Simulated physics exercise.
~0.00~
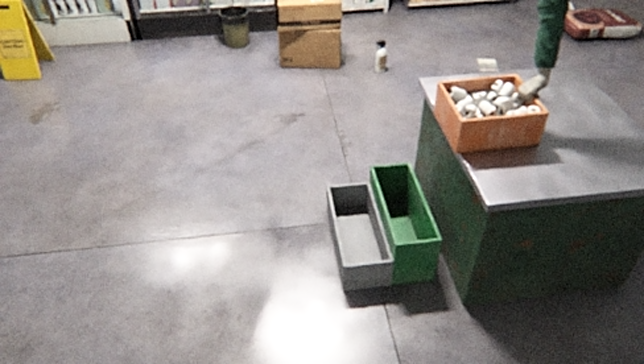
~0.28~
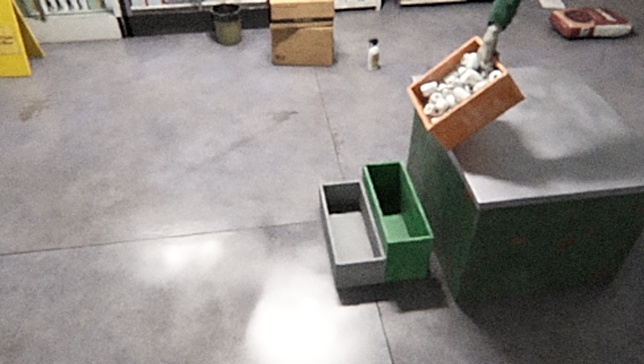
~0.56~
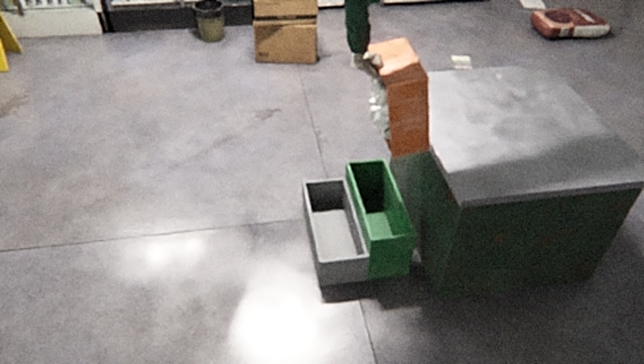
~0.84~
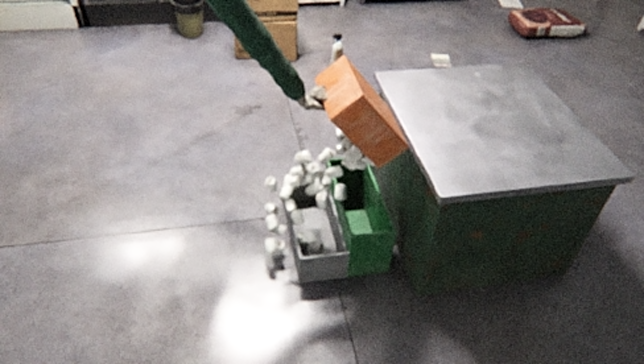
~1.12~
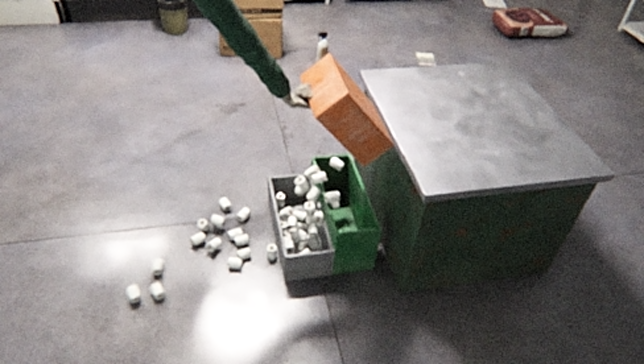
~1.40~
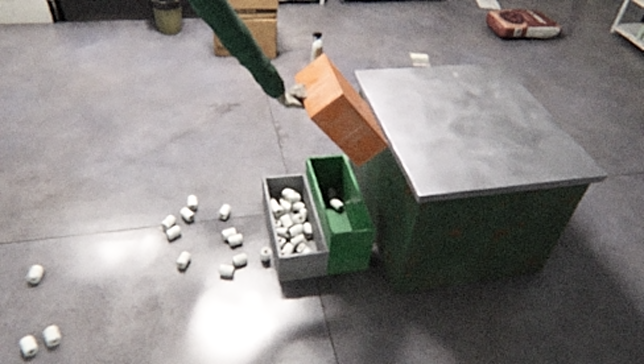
On a grey floor, a green arm tips white rolls mostly into the grey tub.
